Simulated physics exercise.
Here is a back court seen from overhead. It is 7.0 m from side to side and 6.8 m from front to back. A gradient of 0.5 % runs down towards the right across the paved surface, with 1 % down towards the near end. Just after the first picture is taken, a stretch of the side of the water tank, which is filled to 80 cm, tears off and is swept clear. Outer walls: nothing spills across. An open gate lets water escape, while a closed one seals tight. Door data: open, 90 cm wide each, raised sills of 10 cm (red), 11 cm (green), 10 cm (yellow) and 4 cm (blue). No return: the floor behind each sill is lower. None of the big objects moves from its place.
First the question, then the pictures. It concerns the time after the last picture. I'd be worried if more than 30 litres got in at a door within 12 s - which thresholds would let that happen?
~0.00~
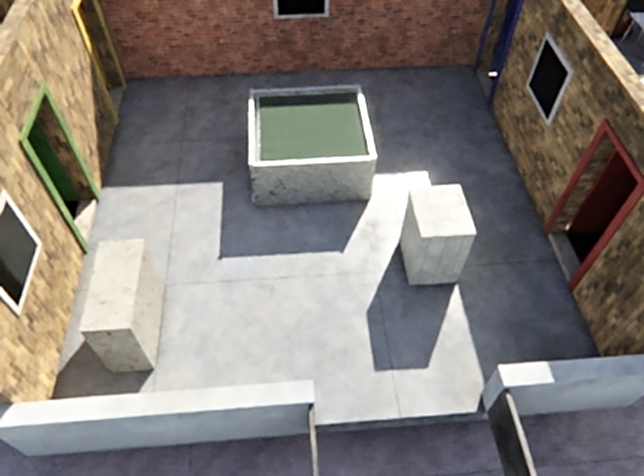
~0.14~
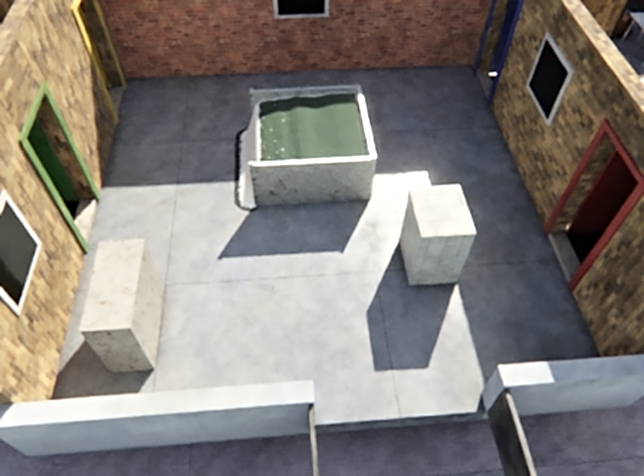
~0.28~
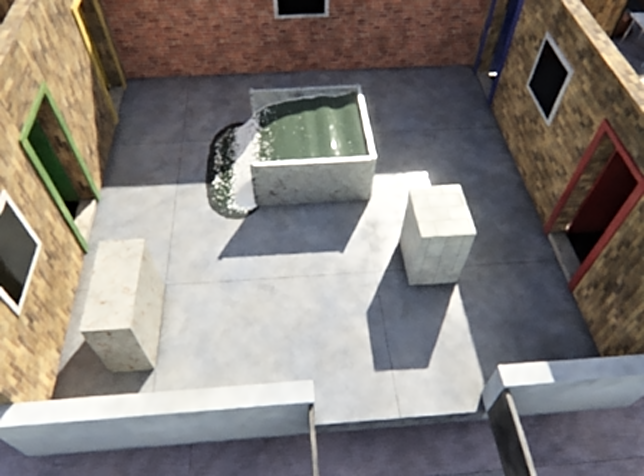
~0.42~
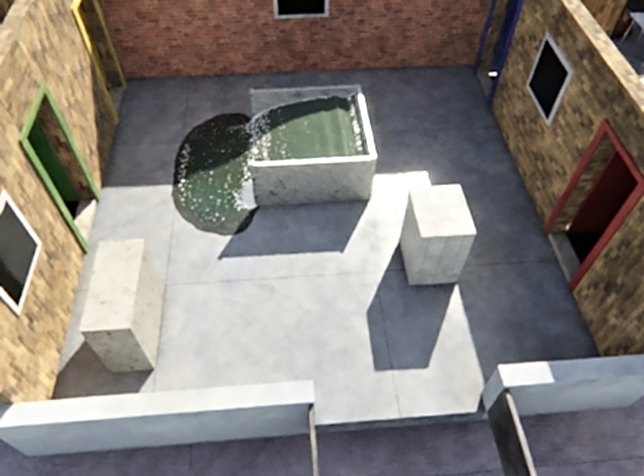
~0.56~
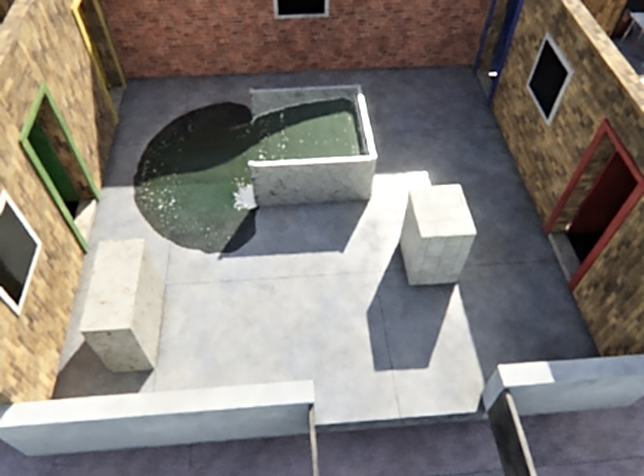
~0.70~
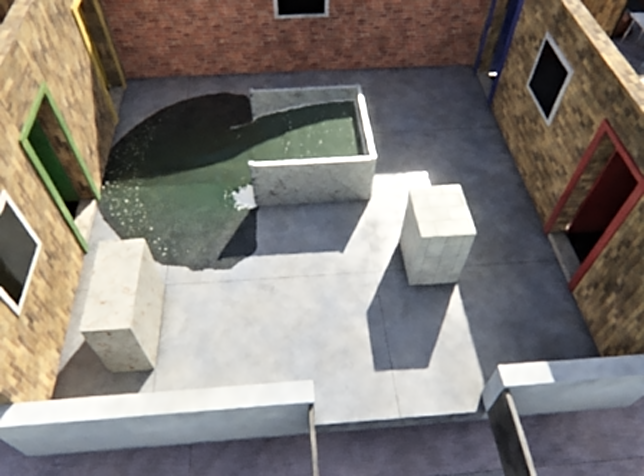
Door by door: The red door would not; the green door would; the yellow door would; the blue door would.
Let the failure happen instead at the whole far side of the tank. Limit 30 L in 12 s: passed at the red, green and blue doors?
The red door comes out less than that, the green door less than that and the blue door more than that.
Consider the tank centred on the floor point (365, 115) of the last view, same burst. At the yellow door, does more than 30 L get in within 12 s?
Well, yellow ends up beyond the mark.
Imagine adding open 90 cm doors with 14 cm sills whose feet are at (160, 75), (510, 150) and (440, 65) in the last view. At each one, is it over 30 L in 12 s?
First doorway gets there, second falls short, third falls short.
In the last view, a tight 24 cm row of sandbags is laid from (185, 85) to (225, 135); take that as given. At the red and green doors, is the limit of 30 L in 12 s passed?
Note - red: Limit held; green: Limit exceeded.
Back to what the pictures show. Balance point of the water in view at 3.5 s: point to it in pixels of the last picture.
Centre: Approx. (184, 189) px.
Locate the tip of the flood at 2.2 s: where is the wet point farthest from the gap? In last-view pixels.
That would be close to (46, 426).
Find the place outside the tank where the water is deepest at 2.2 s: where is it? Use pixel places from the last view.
In the final picture, near (127, 83).
After 1.4 s water covers 25 % of the floor and is deepest (43 cm) near (105, 175); red door not reached, green door 31 cm at the sill, 50 L in, yellow door 19 cm at the sill, 3 L in, blue door not reached.
After 2.2 s water covers 30 % of the floor and is deepest (42 cm) near (127, 83); red door not reached, green door 28 cm at the sill, 143 L in, yellow door 19 cm at the sill, 30 L in, blue door not reached.
After 3.5 s water covers 40 % of the floor and is deepest (32 cm) near (53, 396); red door not reached, green door 16 cm at the sill, 203 L in, yellow door 18 cm at the sill, 82 L in, blue door not reached.
After 7.0 s water covers 85 % of the floor and is deepest (14 cm) near (576, 356); red door 6 cm at the sill, 0 L in, green door 7 cm at the sill, 210 L in, yellow door 5 cm at the sill, 106 L in, blue door 9 cm at the sill, 25 L in.
After 12.0 s water covers 90 % of the floor and is deepest (10 cm) near (532, 387); red door 9 cm at the sill, 0 L in, green door 3 cm at the sill, 210 L in, yellow door 1 cm at the sill, 106 L in, blue door 5 cm at the sill, 65 L in.
